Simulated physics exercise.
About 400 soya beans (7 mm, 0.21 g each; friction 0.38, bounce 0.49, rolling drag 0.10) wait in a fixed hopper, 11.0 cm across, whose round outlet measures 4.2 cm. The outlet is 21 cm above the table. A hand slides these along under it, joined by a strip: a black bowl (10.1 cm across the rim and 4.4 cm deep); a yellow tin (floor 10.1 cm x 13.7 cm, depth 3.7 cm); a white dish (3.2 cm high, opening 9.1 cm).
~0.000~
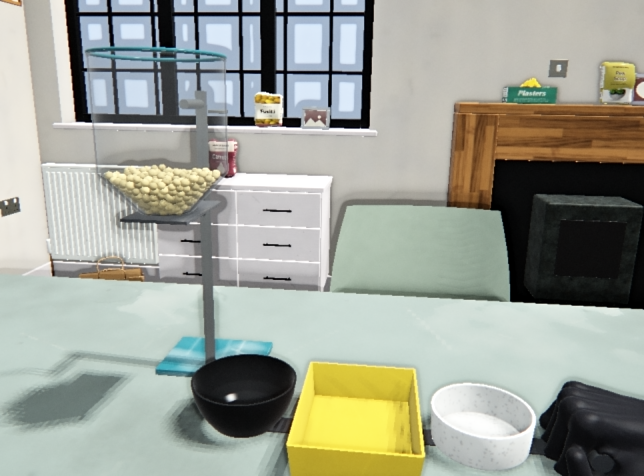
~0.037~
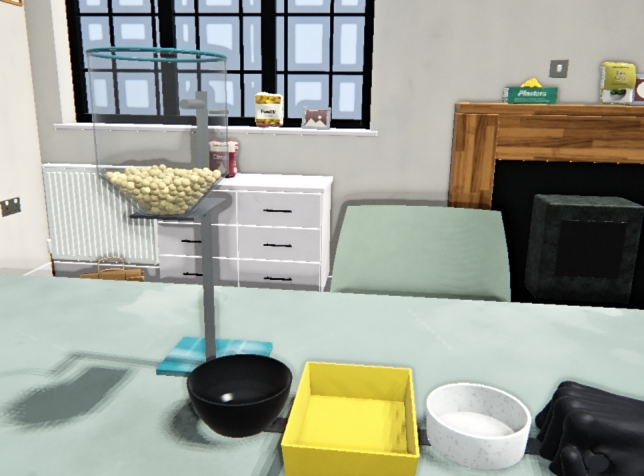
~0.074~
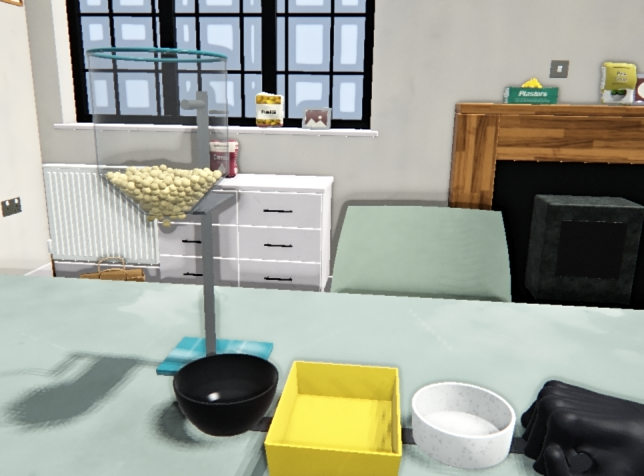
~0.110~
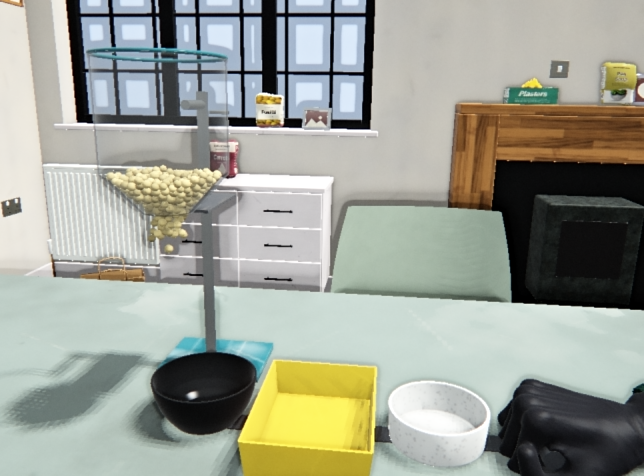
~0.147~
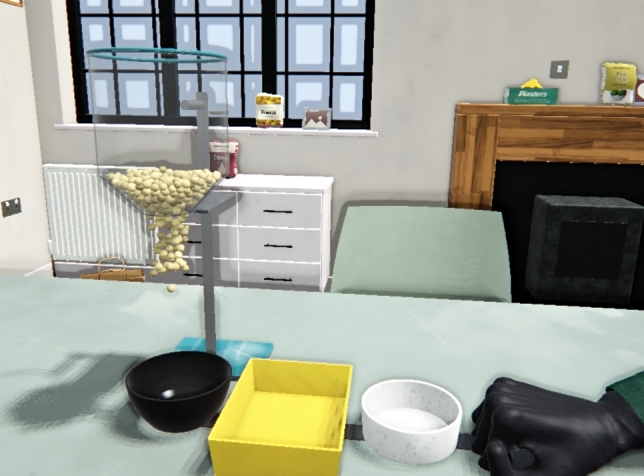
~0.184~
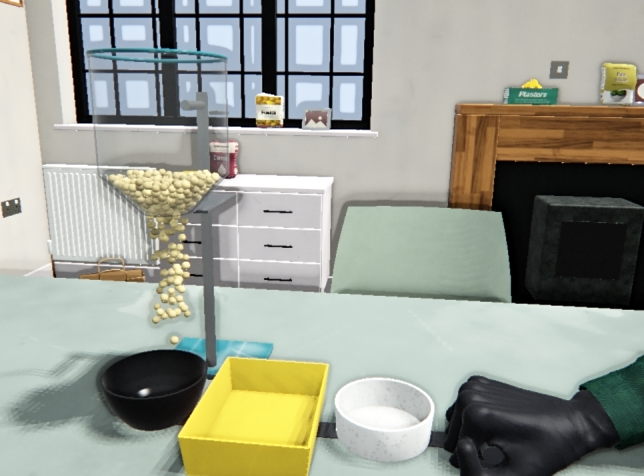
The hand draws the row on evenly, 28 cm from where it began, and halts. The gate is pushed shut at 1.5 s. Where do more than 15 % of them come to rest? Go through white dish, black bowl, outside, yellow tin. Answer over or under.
In the white dish: Over; in the black bowl: Under; outside everything: Under; in the yellow tin: Over.
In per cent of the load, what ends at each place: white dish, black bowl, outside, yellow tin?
White dish 70, black bowl 0, outside 5, yellow tin 25.
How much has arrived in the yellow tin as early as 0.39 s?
About 25 per cent by then.
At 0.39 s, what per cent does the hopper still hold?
Some 45 per cent of the load.
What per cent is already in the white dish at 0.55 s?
About 30 per cent by then.
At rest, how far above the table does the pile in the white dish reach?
Roughly 3.0 cm.
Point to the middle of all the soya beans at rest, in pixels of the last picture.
At about (177, 412).
After 0.39 s, yellow tin 25 %, hopper 45 %, in the air 25 %; middle of all pieces on or above the table near (161, 280).
After 0.55 s, yellow tin 25 %, outside 5 %, hopper 15 %, white dish 30 %, in the air 25 %; middle of all pieces on or above the table near (142, 345).
After 0.71 s, yellow tin 25 %, outside 5 %, white dish 55 %, in the air 10 %; middle of all pieces on or above the table near (147, 392).
After 0.86 s, yellow tin 25 %, outside 5 %, white dish 70 %; middle of all pieces on or above the table near (150, 408).
In the end, at 2.1 s, yellow tin 25 %, outside 5 %, hopper 0 %, white dish 70 %, black bowl 0 %.
